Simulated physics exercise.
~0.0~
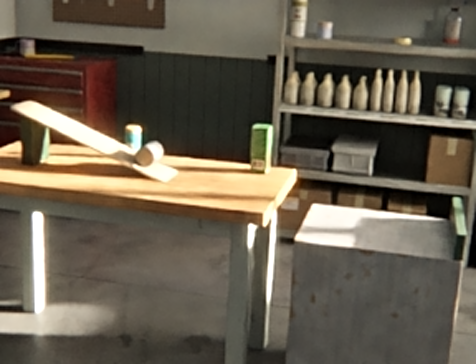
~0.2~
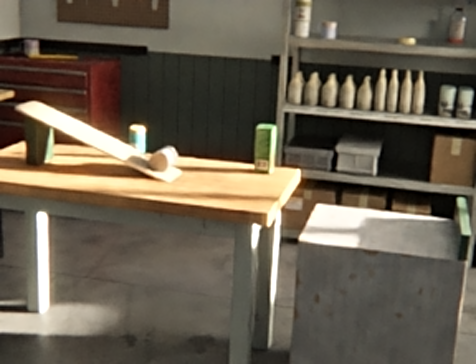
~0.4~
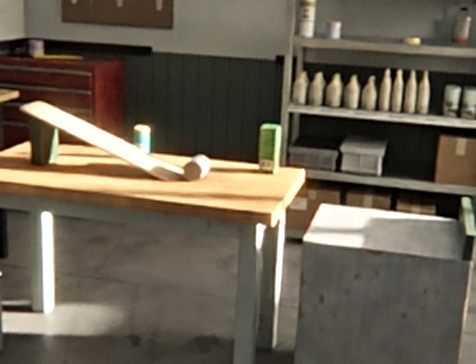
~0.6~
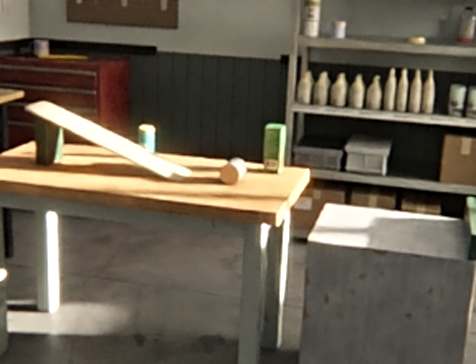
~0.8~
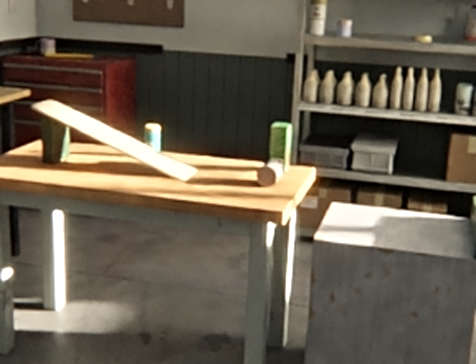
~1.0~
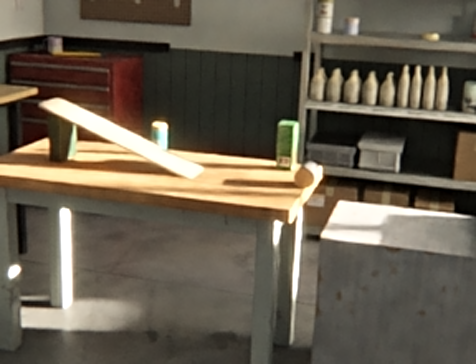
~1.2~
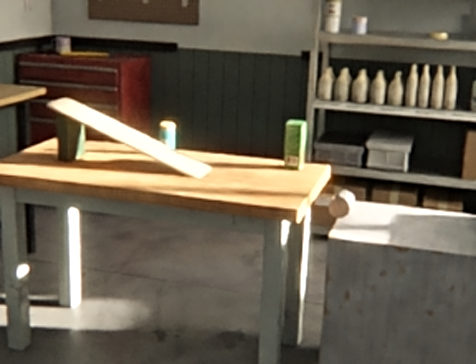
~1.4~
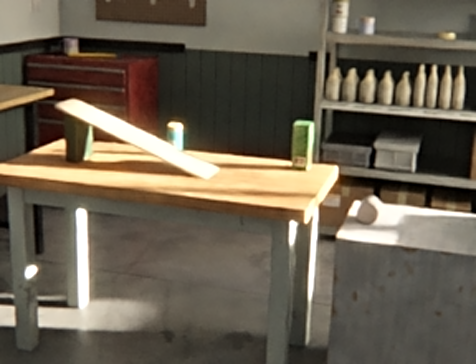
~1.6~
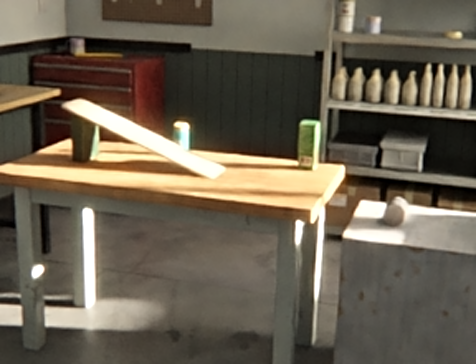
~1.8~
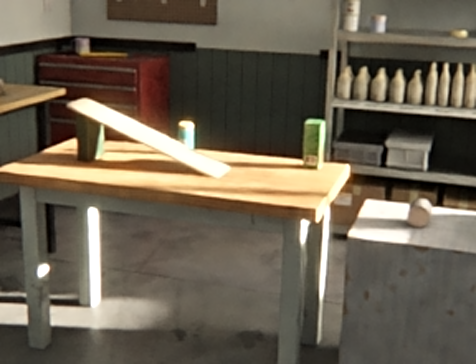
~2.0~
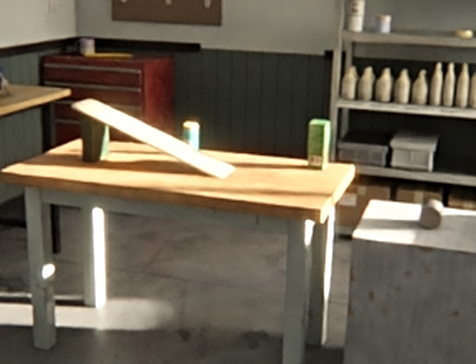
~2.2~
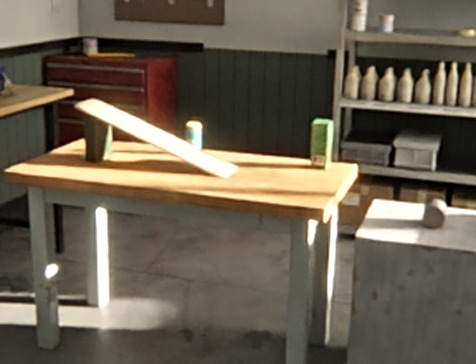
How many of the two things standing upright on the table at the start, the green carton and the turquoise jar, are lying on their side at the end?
None of them are, as the green carton and the turquoise jar both stay standing on the table.
